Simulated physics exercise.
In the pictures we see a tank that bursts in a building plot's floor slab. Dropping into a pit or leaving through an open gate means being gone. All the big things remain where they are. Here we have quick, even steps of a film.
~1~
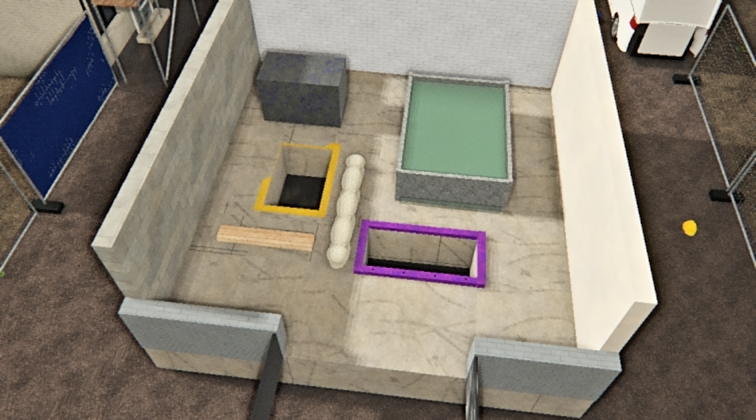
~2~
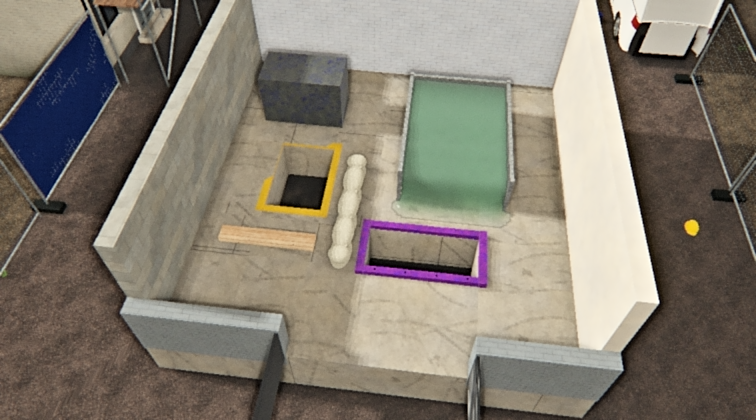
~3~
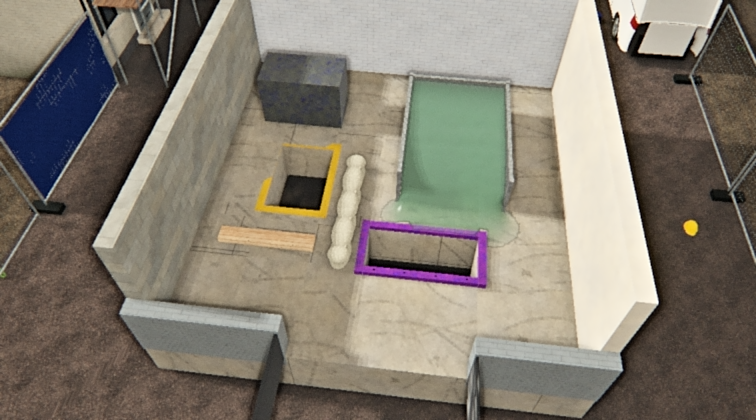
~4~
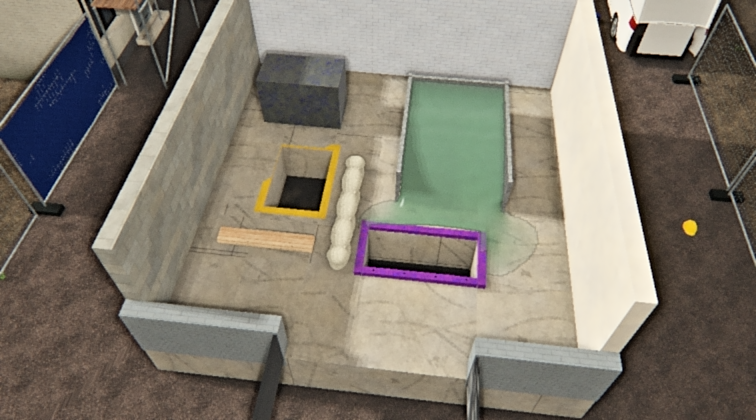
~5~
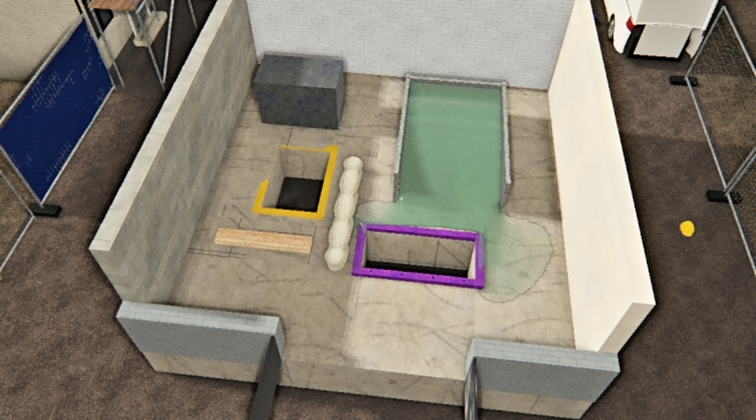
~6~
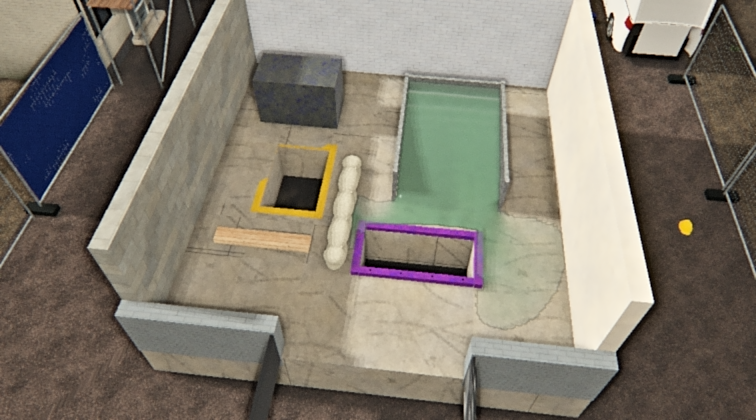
Green water pours from the tank's open front and spreads around the purple-rimmed pit's right side.
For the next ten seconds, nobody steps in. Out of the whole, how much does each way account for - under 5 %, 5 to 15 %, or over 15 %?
In the end the gate accounts for a medium-sized part - five to fifteen per cent, the yellow pit accounts for a negligible part - below five per cent, the purple pit accounts for a substantial part - beyond fifteen per cent.
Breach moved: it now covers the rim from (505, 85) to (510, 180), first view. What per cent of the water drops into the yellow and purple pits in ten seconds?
Yellow 6 %, purple 0 %.
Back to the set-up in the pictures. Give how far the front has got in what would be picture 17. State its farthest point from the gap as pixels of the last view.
I reckon the front has reached (569, 373) by then.
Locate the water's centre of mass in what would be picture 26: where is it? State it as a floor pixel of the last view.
Point: (454, 219).
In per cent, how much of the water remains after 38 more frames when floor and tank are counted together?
50 percent or thereabouts.
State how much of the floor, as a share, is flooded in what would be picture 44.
Around 60 percent of it.
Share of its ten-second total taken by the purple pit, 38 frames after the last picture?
By my reckoning, 100 percent.
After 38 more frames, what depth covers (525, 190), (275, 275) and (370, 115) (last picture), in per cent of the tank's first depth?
In the order asked, some 2, 2 and 4 in a hundred.
A moment on, water covers 20 % of the floor; the gate 0 %, the yellow pit 0 %, the purple pit 19 %.
Next, water covers 25 % of the floor; the gate 0 %, the yellow pit 0 %, the purple pit 32 %.
Then, water covers 40 % of the floor; the gate 2 %, the yellow pit 0 %, the purple pit 41 %.
Later, water covers 60 % of the floor; the gate 6 %, the yellow pit 0 %, the purple pit 44 %.
In the end, water covers 80 % of the floor; the gate 13 %, the yellow pit 1 %, the purple pit 44 %.
